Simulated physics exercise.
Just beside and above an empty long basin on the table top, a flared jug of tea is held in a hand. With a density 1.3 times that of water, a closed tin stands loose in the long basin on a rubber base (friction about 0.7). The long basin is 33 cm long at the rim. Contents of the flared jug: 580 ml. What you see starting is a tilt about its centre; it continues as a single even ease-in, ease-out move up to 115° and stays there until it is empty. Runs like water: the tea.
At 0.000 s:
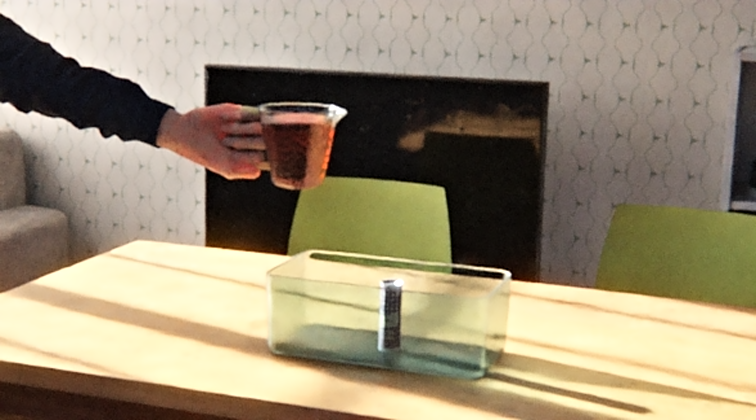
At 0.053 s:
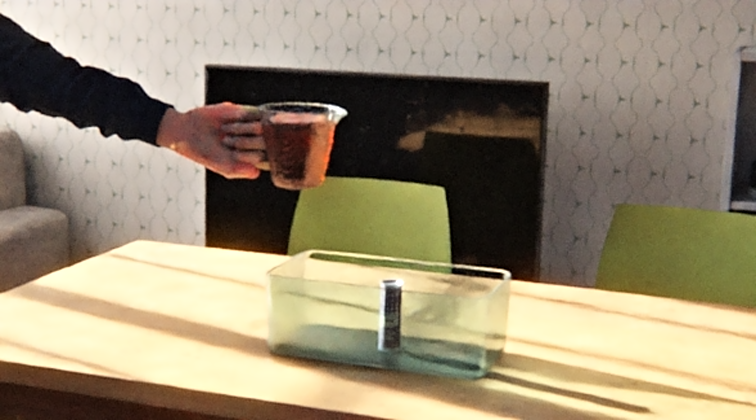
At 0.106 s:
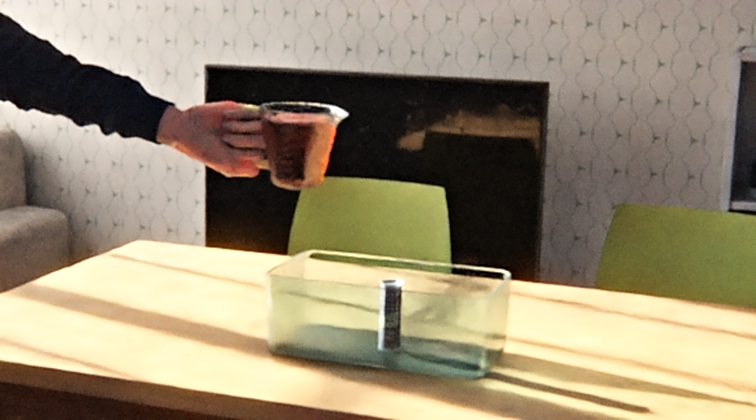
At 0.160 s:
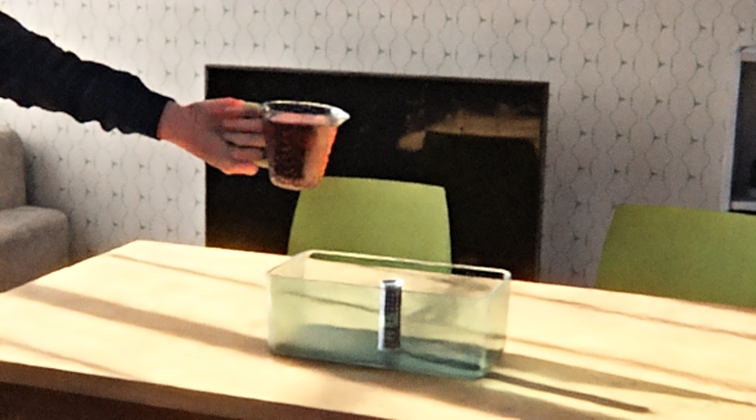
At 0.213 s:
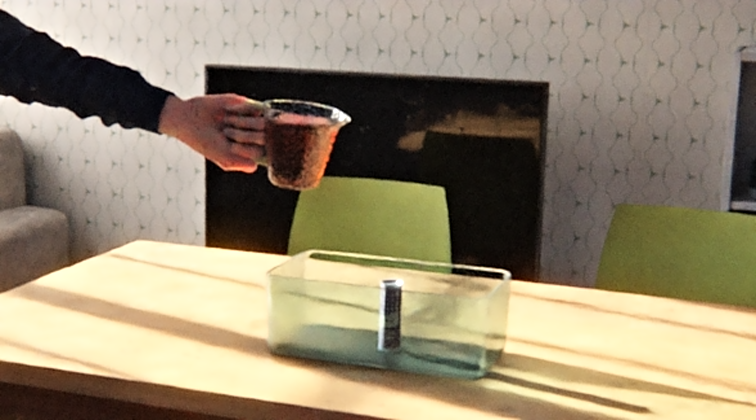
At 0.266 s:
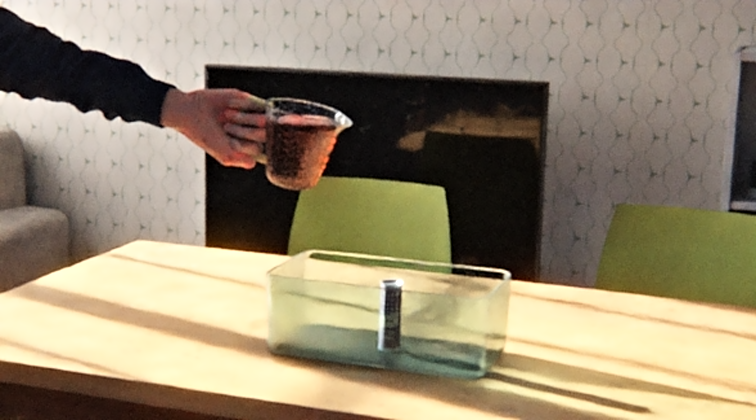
Above a clear basin on a table, a hand slightly tilts a jug of tea rightward.
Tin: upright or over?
Upright.
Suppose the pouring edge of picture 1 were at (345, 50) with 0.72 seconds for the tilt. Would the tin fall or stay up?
Result: Tin tipped over.
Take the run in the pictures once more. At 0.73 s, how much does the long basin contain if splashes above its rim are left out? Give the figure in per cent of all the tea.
Roughly 9 percent.
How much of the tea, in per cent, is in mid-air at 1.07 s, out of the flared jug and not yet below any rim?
16 per cent or so.
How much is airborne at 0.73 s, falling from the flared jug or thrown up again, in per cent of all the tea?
It comes to roughly 26 per cent.
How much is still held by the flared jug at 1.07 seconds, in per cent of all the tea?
Remaining share: Approx. 8 %.
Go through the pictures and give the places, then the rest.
The first frame shows tilt 0°; pouring edge (346, 113); surface from (268, 117) to (335, 122); the long basin's rim runs from (286, 263) to (500, 287); the tin's top is at (392, 285).
The second frame shows tilt 0°; pouring edge (346, 113); surface from (268, 117) to (335, 122).
The third frame shows tilt 2°; pouring edge (347, 114); surface from (269, 117) to (335, 123).
The fourth frame shows tilt 4°; pouring edge (348, 117); surface from (270, 117) to (337, 124).
The fifth frame shows tilt 7°; pouring edge (350, 120); surface from (271, 118) to (339, 124).
The sixth frame shows tilt 11°; pouring edge (351, 124); surface from (273, 118) to (342, 125).
By 0.73 s the tilt is 67° and 66 per cent is still to pour; the tin stands where it began.
By 1.07 s the tilt is 105° and 8 per cent is still to pour; the tin stands where it began.
By 1.43 s the tilt is 115° and 0 per cent is still to pour; the tin leans 5°.
By 1.82 s the tilt is 115° and 0 per cent is still to pour; the tin stands 2 cm from where it began.
At rest the tin stands 2 cm from where it began.
